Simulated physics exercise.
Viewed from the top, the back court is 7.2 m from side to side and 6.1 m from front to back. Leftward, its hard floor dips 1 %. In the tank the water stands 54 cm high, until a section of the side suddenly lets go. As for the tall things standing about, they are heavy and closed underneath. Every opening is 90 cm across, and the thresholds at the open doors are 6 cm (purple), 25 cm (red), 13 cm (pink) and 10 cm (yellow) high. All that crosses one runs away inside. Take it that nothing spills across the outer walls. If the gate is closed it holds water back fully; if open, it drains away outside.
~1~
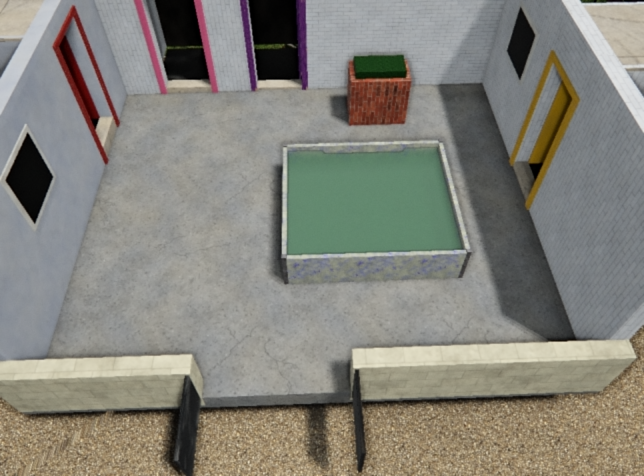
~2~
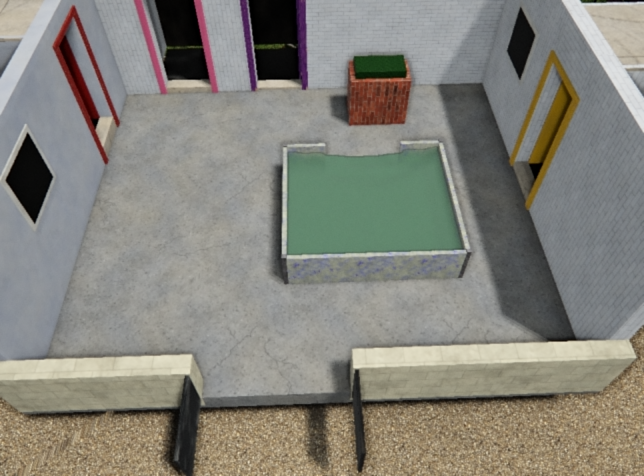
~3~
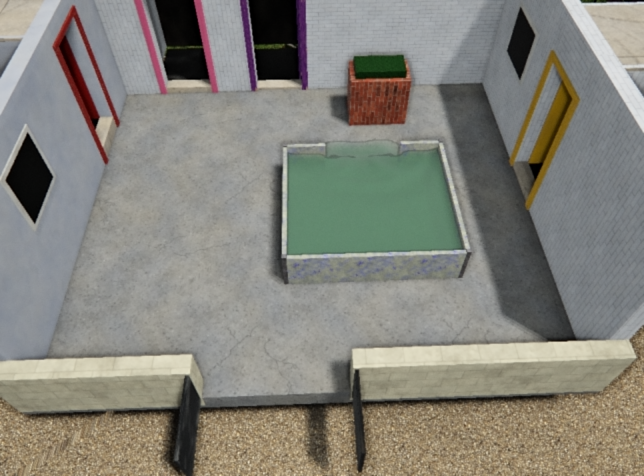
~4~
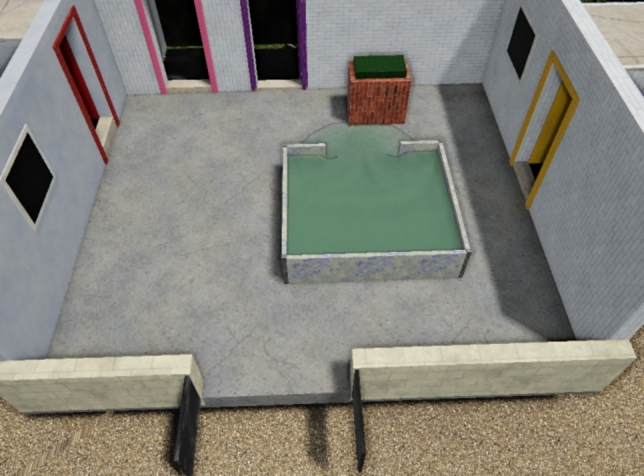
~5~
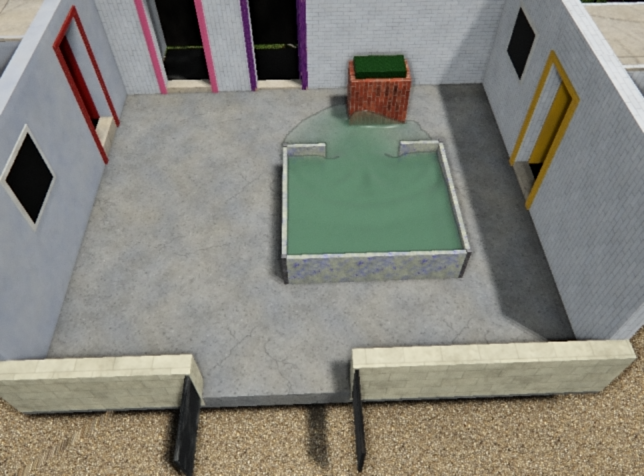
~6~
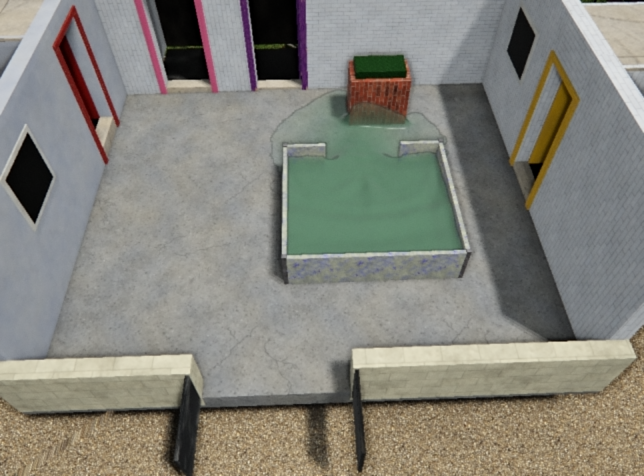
A low-walled tank of green water opening at its far side and pouring a thin spreading sheet around a brick planter.
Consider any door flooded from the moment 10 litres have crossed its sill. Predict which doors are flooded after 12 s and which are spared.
Outcome: Purple door: Past the limit, red door: Within the limit, pink door: Within the limit, yellow door: Within the limit.
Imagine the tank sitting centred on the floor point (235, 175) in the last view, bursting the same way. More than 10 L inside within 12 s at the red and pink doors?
So the red door keeps within it and the pink door tops the limit.
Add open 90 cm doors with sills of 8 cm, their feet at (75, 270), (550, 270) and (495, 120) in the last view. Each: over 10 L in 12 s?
Door 1: Lower; door 2: Lower; door 3: Higher.
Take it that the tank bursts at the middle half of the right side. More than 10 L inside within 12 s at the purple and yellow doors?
So purple ends up short of it and yellow ends up past the limit.
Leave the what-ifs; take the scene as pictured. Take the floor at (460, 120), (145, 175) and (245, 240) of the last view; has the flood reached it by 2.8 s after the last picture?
Listed in turn: Swamped / spared so far / spared so far.
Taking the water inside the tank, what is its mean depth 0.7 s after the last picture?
41 cm.
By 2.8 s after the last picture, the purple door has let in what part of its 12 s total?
Estimate: Around 60 per cent.
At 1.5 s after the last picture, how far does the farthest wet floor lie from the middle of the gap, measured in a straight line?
That's near 4.6 m in a straight line.
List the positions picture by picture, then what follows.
The tank at (369, 198) is whole and still, 54 cm deep, in the first picture.
Water pours out on the tank's far side and has run 0.7 m, to a hidden place; typically 9 cm deep outside, 54 cm at the tank's back, in the second picture.
Water pours out on the tank's far side and has run 0.9 m, to a hidden place; typically 10 cm deep outside, 54 cm at the tank's back, in the third picture.
The front is at (337, 126), 1.3 m from the gap on the tank's far side; 2.0 m2 of floor is under water; 54 cm left at the back of the tank, in the fourth picture.
The front is at (336, 107), 1.8 m from the gap on the tank's far side; 2.8 m2 of floor is under water; 54 cm left at the back of the tank, in the fifth picture.
Water pours out on the tank's far side and has run 2.2 m, to (332, 94); typically 5 cm deep outside, 54 cm at the tank's back, in the sixth picture.
Then, 0.7 s after the last picture water covers 15 % of the floor and is deepest (42 cm) near (367, 133); purple door 18 cm at the sill, 5 L in, red door not reached, pink door not reached, yellow door not reached.
Then, 1.5 s after the last picture water covers 30 % of the floor and is deepest (38 cm) near (367, 133); purple door 19 cm at the sill, 66 L in, red door not reached, pink door 8 cm at the sill, 0 L in, yellow door 7 cm at the sill, 0 L in.
Then, 2.8 s after the last picture water covers 45 % of the floor and is deepest (28 cm) near (127, 99); purple door 16 cm at the sill, 153 L in, red door 12 cm at the sill, 0 L in, pink door 10 cm at the sill, 0 L in, yellow door 10 cm at the sill, 0 L in.
Then, 6.3 s after the last picture water covers 80 % of the floor and is deepest (20 cm) near (125, 105); purple door 10 cm at the sill, 246 L in, red door 14 cm at the sill, 0 L in, pink door 7 cm at the sill, 0 L in, yellow door 6 cm at the sill, 1 L in.
Then, 11.3 s after the last picture water covers 95 % of the floor and is deepest (14 cm) near (47, 360); purple door 7 cm at the sill, 266 L in, red door 11 cm at the sill, 0 L in, pink door 9 cm at the sill, 0 L in, yellow door 3 cm at the sill, 1 L in.
